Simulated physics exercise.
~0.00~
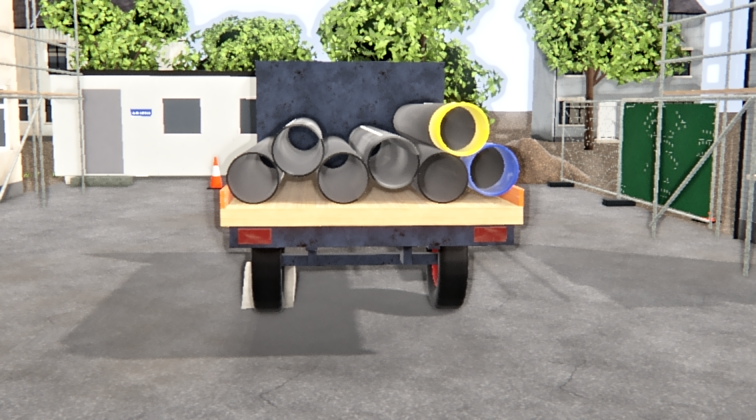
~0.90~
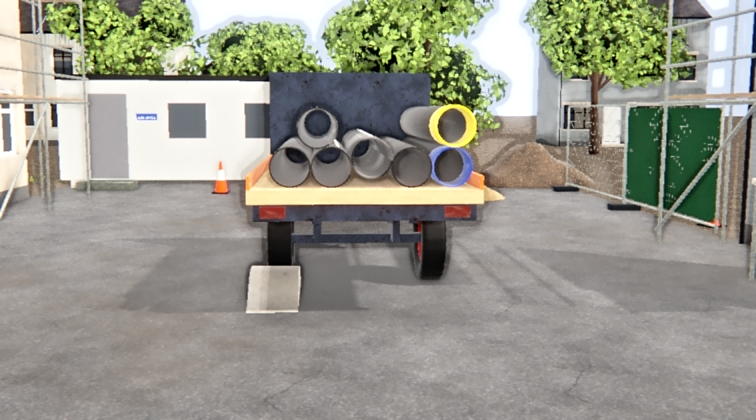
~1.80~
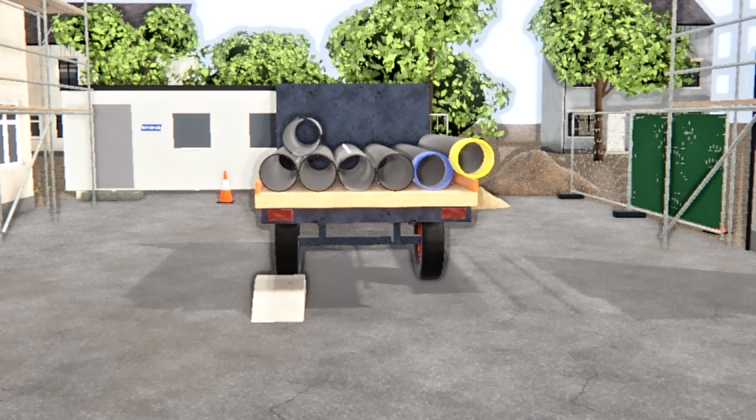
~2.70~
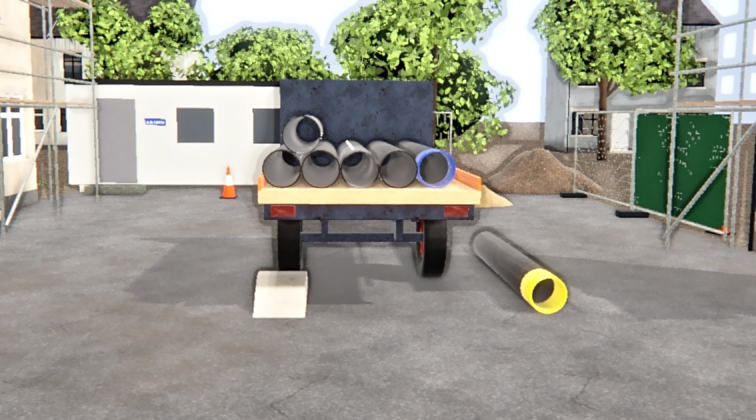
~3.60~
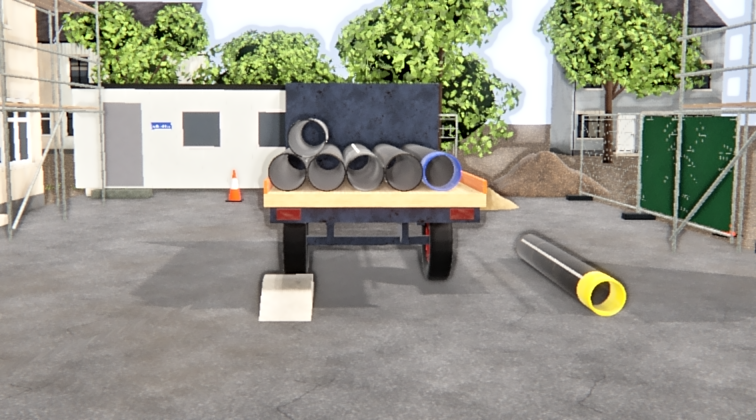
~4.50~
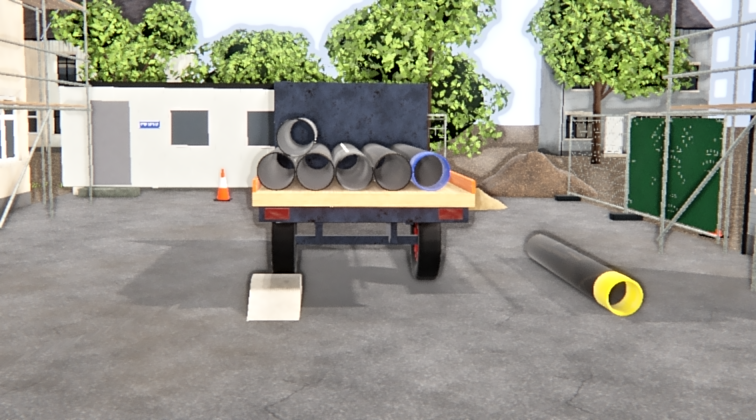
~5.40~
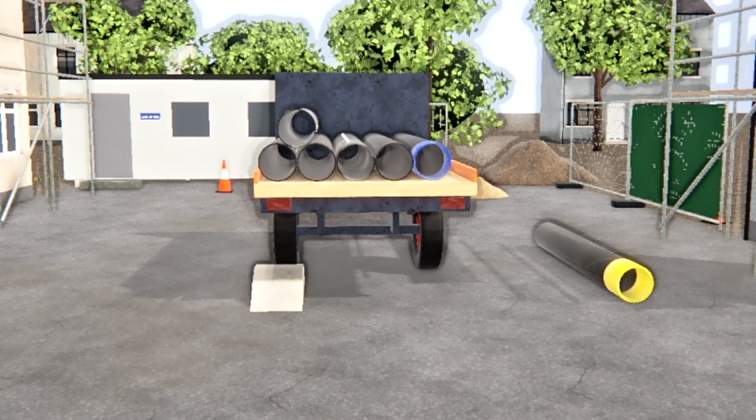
The yellow-ended pipe rolls off the trailer's right side onto the ground; the blue-ended one stays aboard.
